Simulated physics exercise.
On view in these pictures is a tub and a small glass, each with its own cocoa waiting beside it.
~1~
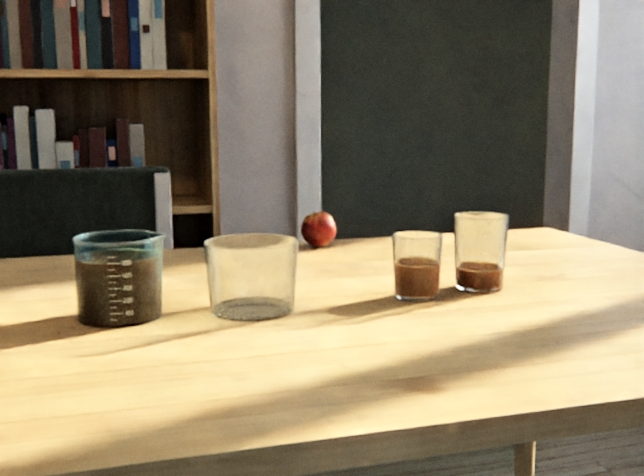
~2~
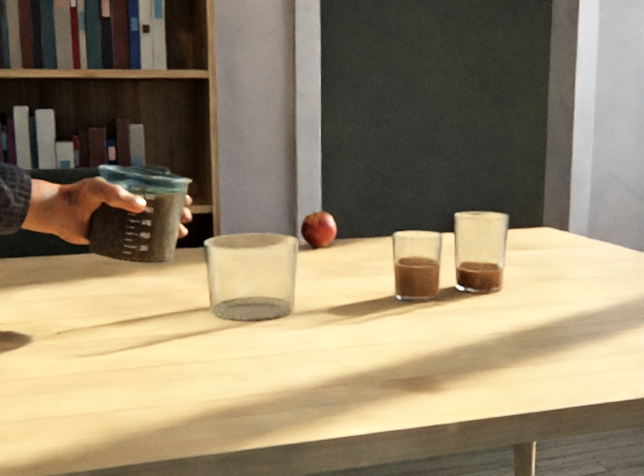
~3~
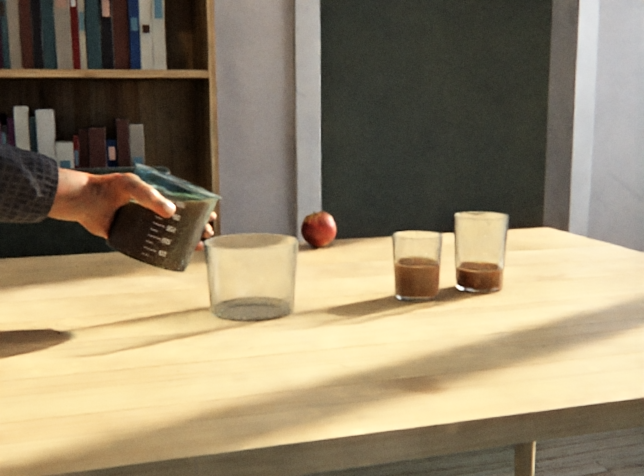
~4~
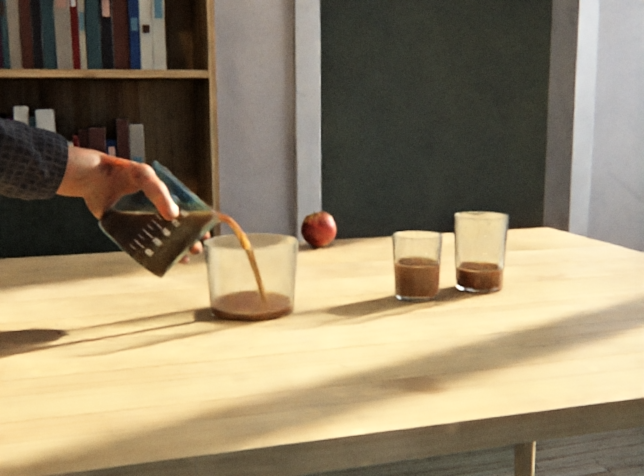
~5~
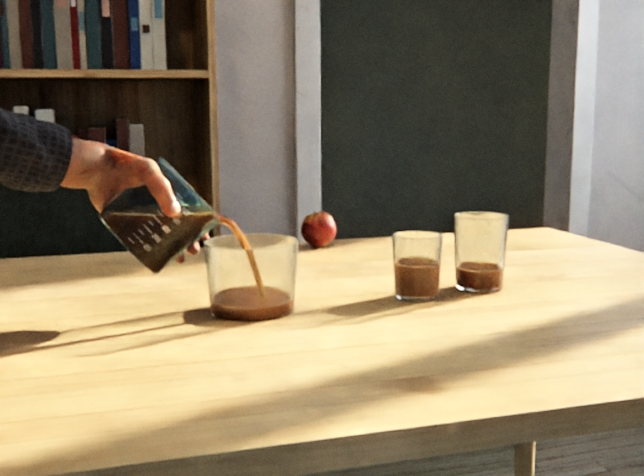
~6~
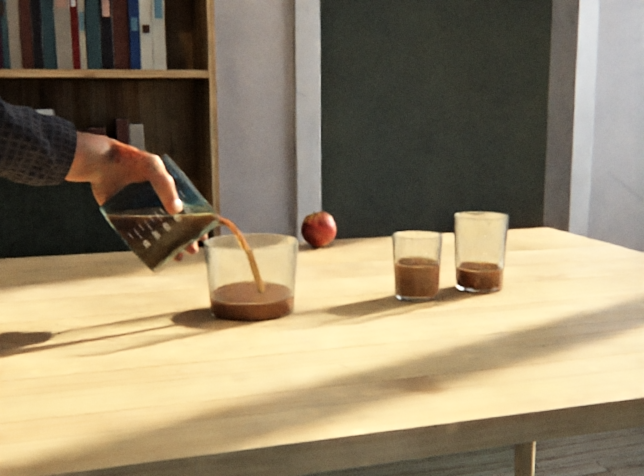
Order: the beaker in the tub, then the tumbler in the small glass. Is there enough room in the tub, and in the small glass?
Room check - the tub: Yes, enough room; the small glass: Yes, enough room.
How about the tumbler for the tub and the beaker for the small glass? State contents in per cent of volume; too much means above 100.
Roughly 10 per cent first, then roughly 310 per cent.
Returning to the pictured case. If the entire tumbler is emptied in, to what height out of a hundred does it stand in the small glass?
Reading: Roughly 80 percent.
Shortly, the tub is about half full.
Then, the tub is about two thirds full.
At the finish, the tub is about two thirds full; the small glass is about three quarters full.
